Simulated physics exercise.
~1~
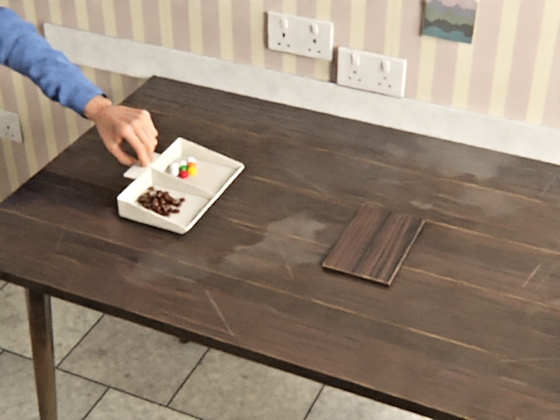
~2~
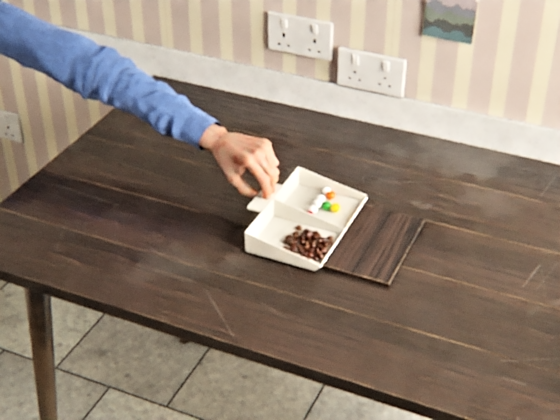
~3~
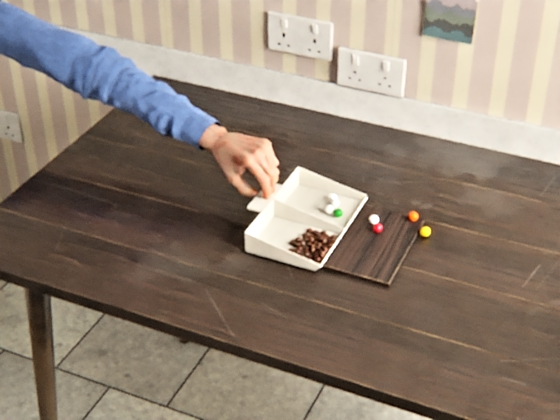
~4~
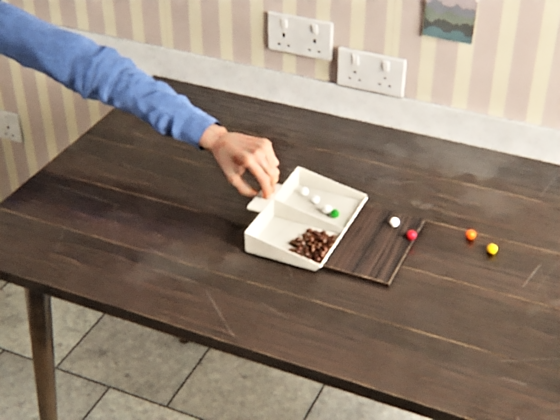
A dark wooden table stands on a grey tiled floor beside a striped wall with white sockets, seen from above at an angle. A blue-sleeved arm reaches in from the left, its hand at a white two-part tray with small brown pieces in the near part and colourful balls in the far part. The tray slides right towards a flat, dark striped board and stops against it. Several balls leave the far part and roll right across the board. Finally, some balls lie on the board and table, others remain inside, and the brown pieces stay in their part.
